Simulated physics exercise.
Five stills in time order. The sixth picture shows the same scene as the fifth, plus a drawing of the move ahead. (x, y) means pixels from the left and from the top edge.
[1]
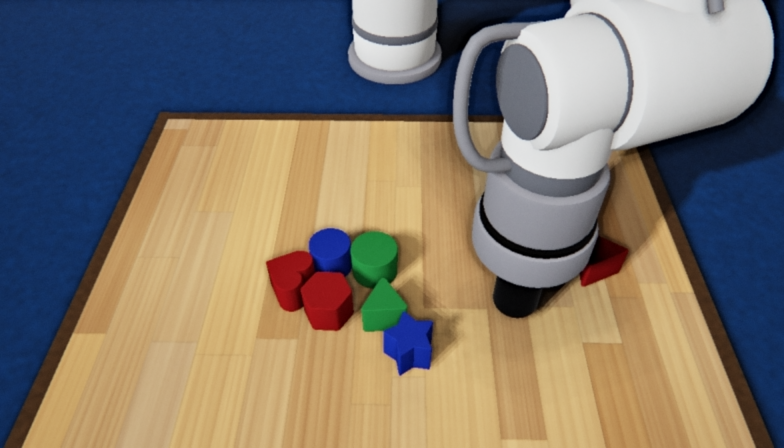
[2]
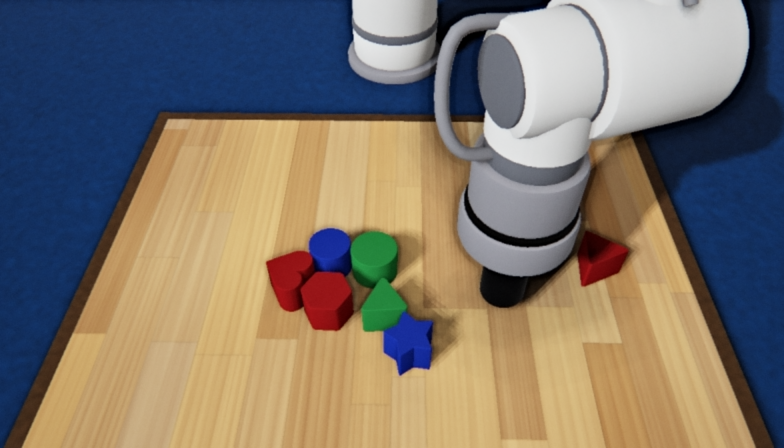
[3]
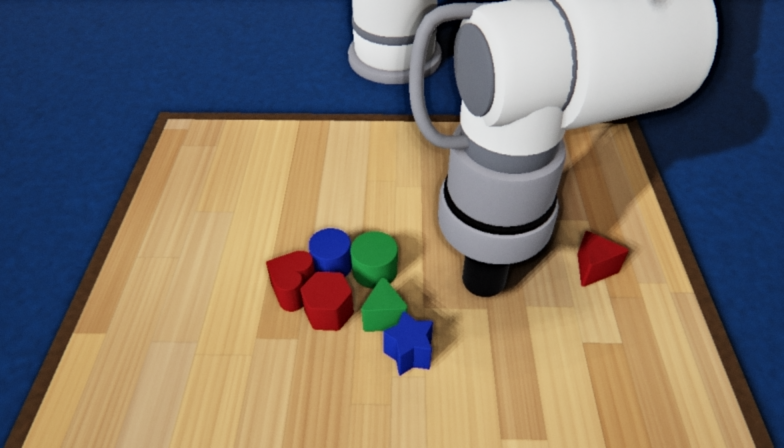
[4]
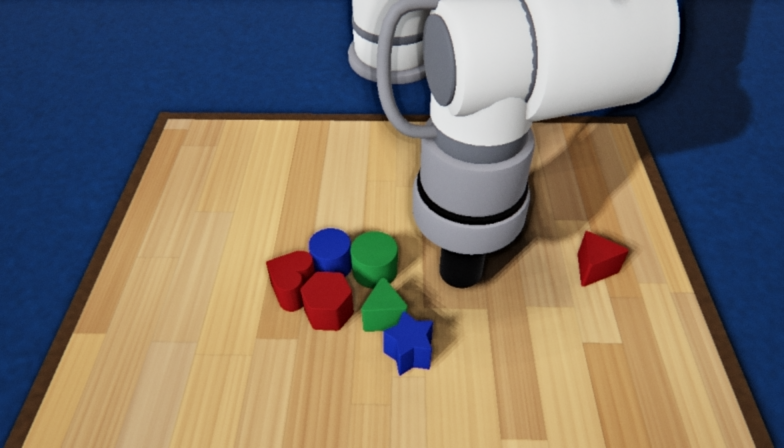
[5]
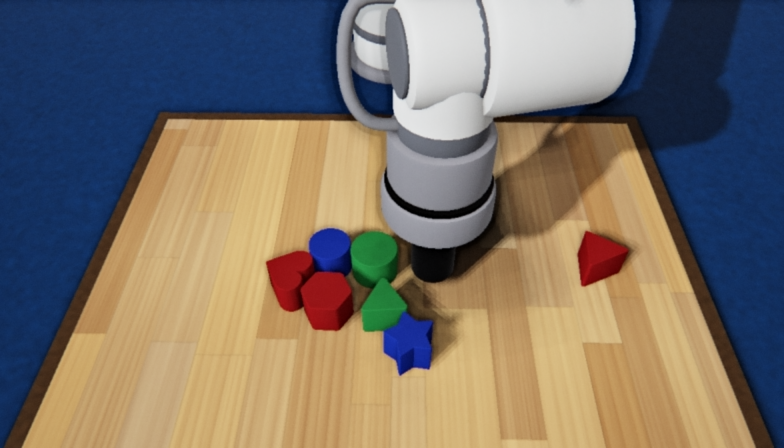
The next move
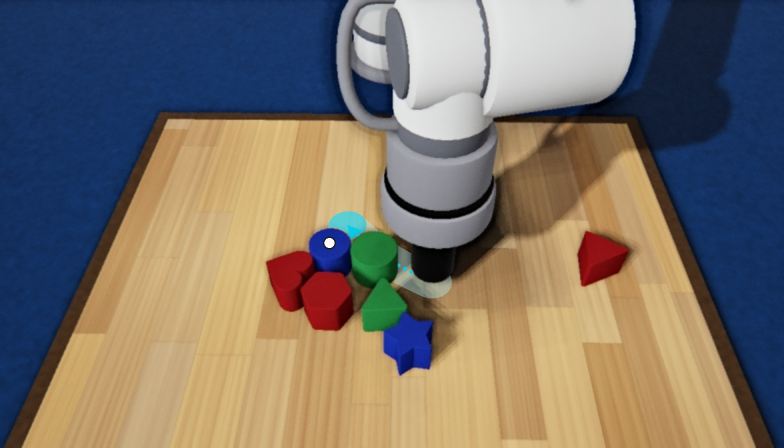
A white and gray robot arm moved its black tip left across a wooden board, away from a red block and over near a cluster of red, blue and green blocks, which all stayed still.
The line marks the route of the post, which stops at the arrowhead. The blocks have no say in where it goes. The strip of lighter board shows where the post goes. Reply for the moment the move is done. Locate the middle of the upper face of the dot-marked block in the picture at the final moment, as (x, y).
Its top middle is near (270, 235).
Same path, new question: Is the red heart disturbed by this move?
The push reaches it.
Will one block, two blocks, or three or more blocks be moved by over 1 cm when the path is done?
There will be three or more blocks displaced.
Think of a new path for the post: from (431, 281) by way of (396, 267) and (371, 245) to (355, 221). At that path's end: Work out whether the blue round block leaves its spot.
That block moves.
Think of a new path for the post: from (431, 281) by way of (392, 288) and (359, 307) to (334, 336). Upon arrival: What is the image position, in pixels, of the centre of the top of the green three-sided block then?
The green three-sided block ends near (364, 330).
Path on the board, from (431, 281) via (383, 256), ending at (347, 225); the dot is on the blue round block.
On the path given first. One third of the way, post (398, 251); red heart (281, 270), turned 25° anticlockwise; blue round block (309, 238); green round block (353, 240).
Two thirds of the way, post (369, 232); red heart (274, 271), turned 45° anticlockwise; blue round block (282, 235); green round block (325, 225).
At the end, post (346, 211); red heart (273, 272), turned 50° anticlockwise; blue round block (270, 235); green round block (305, 213); green three-sided block in place.
